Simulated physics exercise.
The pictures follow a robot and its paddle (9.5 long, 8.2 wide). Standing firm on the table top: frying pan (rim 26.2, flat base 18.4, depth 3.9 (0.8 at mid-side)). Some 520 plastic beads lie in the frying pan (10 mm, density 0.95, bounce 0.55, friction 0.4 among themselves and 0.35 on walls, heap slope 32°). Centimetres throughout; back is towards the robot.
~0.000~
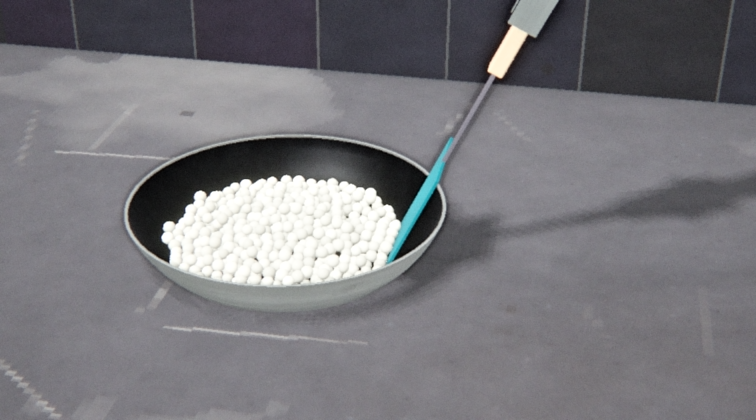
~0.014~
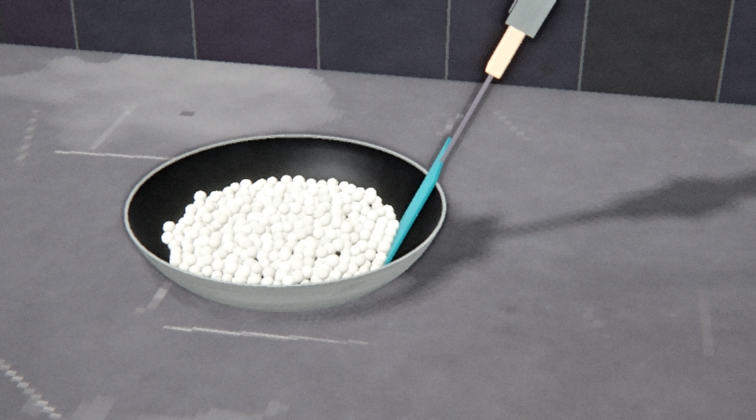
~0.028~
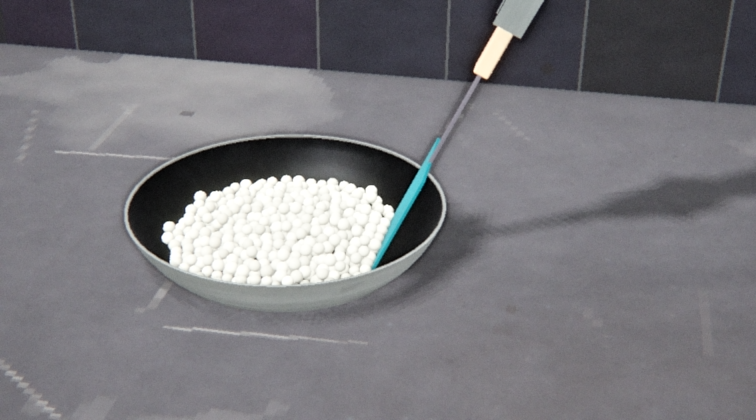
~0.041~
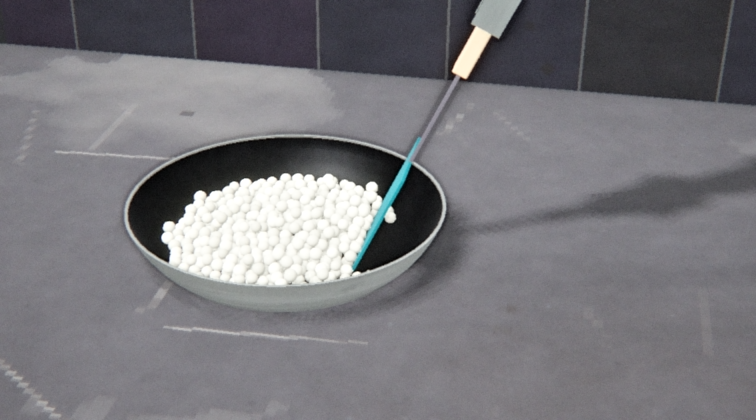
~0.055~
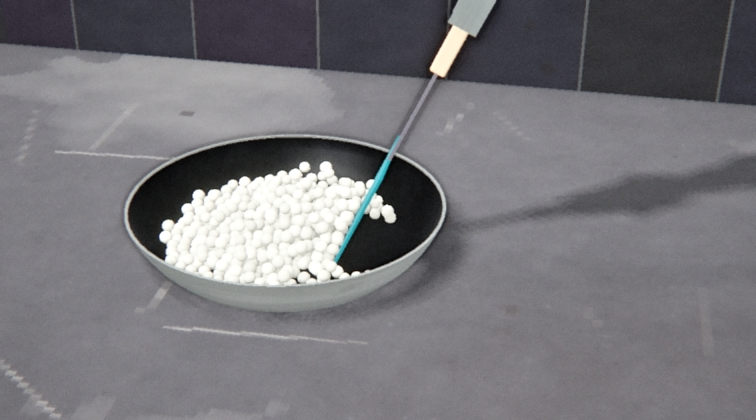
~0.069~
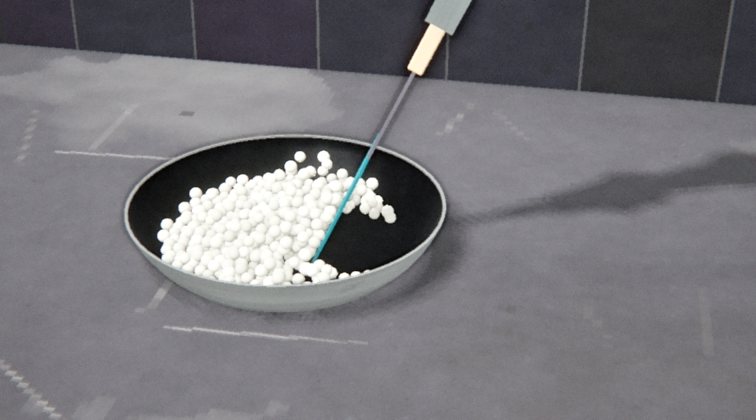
On a grey table top, a robot's teal paddle dips into a black frying pan of white plastic beads, barely moves at first, then sweeps left through the heap, pushing beads aside and baring the pan's dark right side.
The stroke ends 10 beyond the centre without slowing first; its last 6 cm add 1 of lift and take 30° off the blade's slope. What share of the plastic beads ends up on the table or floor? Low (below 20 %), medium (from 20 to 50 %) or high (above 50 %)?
A medium share, from 20 to 50 %, ends on the table or floor.
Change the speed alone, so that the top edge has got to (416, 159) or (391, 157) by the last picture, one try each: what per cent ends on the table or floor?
Some 10 and 20 per cent.
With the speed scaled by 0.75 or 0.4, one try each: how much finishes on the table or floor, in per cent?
About 20 and 10 per cent.
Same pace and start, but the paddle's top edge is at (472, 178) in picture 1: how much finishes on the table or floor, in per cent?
Some 20 per cent.
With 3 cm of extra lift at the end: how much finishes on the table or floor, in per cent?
Some 25 per cent.
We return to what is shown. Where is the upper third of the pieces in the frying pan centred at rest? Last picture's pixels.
At about (216, 206).
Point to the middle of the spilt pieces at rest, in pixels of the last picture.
Around (31, 214).
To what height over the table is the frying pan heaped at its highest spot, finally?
Roughly 4.0 cm.
After 0.10 s, sloping 65°, highest piece 6 above the table; 517 in the frying pan.
After 0.14 s, sloping 58°, highest piece 6 above the table; 517 in the frying pan.
After 0.35 s, sloping 35°, highest piece 13 above the table; 372 in the frying pan, 99 on the table or floor, 46 on the blade or in flight.
After 1.40 s, sloping 35°, highest piece 4 above the table; 372 in the frying pan, 145 on the table or floor.
In the end, 372 in the frying pan, 145 on the table or floor. That is 28 % on the table or floor.
